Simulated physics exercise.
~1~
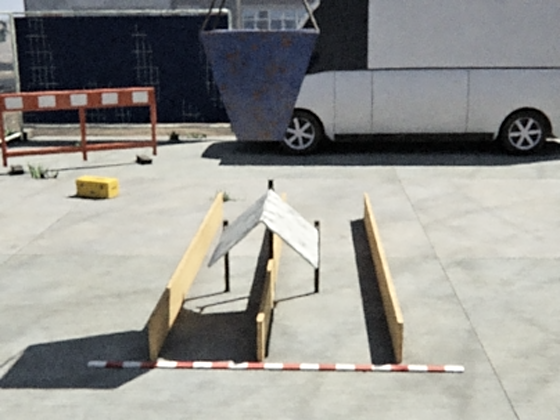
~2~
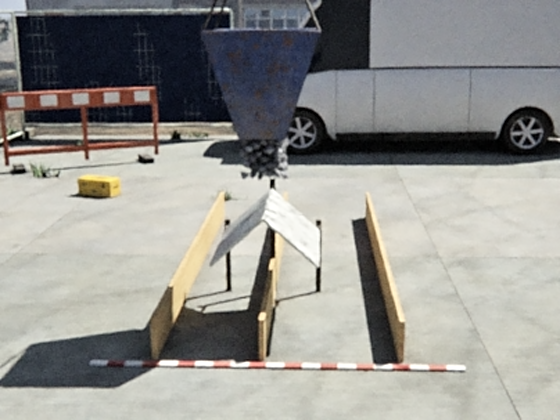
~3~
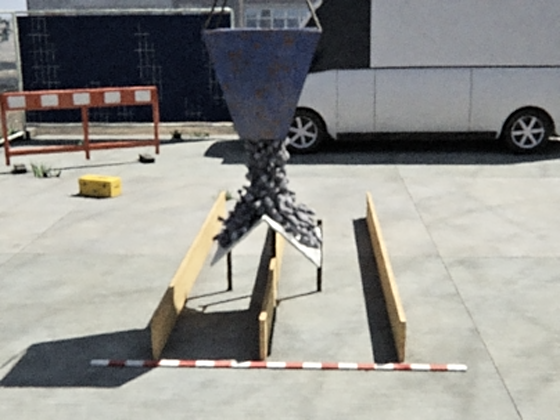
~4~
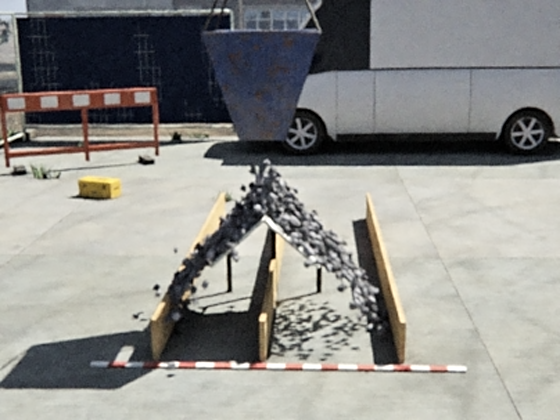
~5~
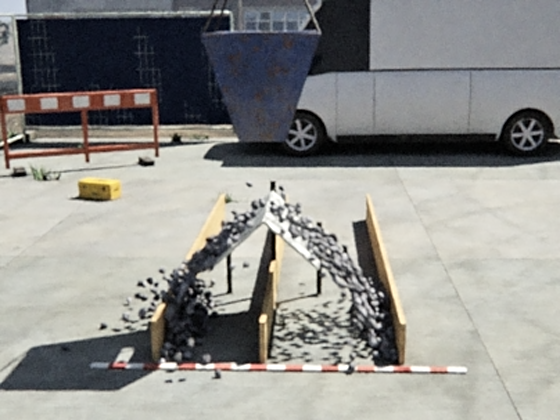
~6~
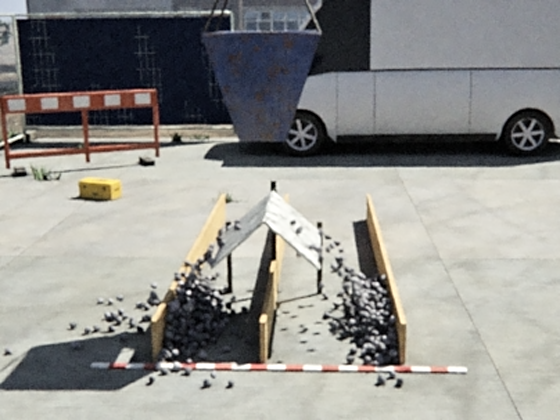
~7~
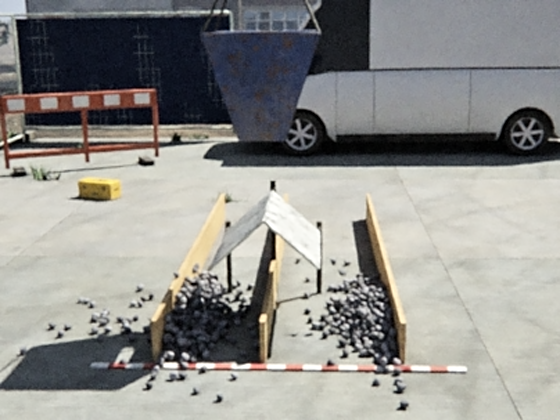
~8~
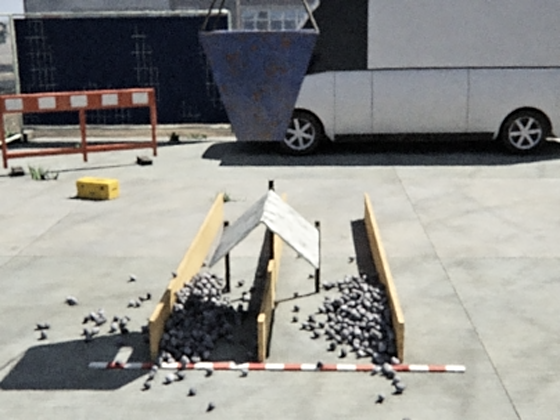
A hanging skip drops dark stones onto sloping steel, and they settle in two bays.
